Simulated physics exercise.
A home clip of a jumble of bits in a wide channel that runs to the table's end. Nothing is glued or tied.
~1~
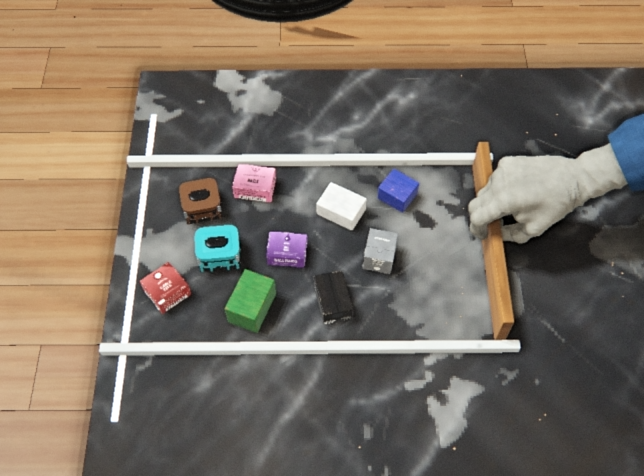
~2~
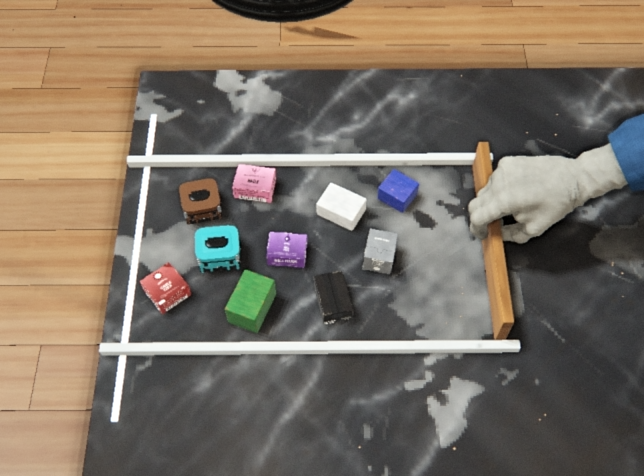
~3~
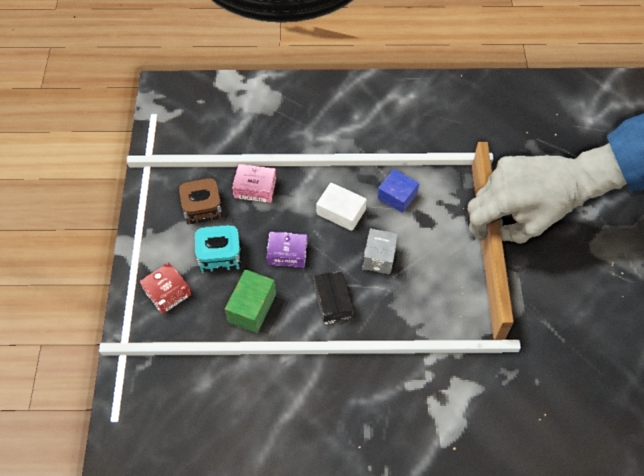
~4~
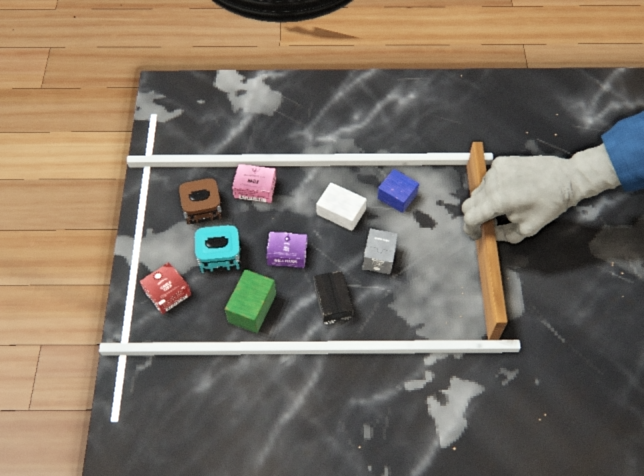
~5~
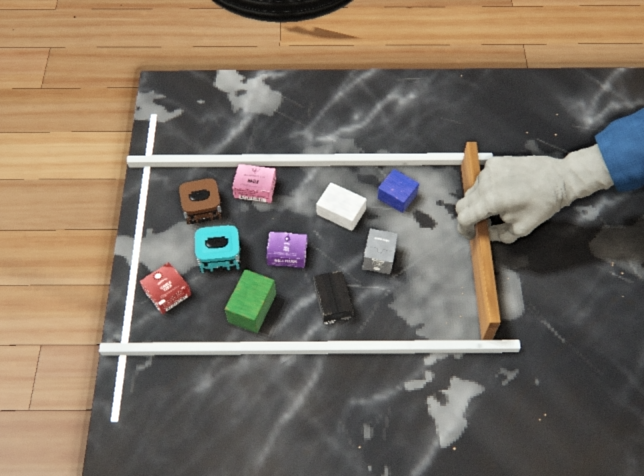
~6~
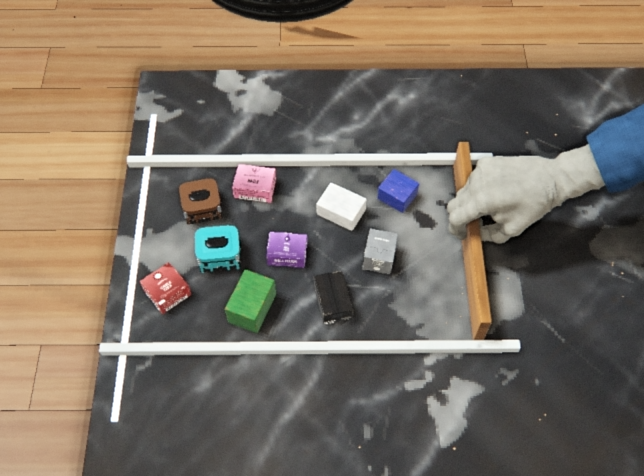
A gloved hand slides a wooden board slightly left between white strips, while the scattered small coloured boxes and blocks stay still.
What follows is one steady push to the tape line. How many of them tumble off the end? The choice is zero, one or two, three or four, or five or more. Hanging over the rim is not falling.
Outcome: The number that fall off is five or more.
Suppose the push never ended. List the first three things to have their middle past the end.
They are the turquoise case, the red box, the brown case.
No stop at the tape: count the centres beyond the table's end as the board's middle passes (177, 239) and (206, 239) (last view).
Place by place, 2 and 0.
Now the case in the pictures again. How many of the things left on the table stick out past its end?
Overhanging: 4.
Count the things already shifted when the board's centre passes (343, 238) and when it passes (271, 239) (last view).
At the one place 4, at the other 9.
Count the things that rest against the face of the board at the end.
The number is 4.
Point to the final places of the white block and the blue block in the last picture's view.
The white block stops around (117, 227); the blue block around (125, 198).
Soon after, none off yet; red box at rest near (166, 288); brown case at rest near (201, 201); turquoise case at rest near (218, 249).
At rest, the number that fall off is five or more; fallen, purple box, green block, pink box, turquoise case, brown case and red box.
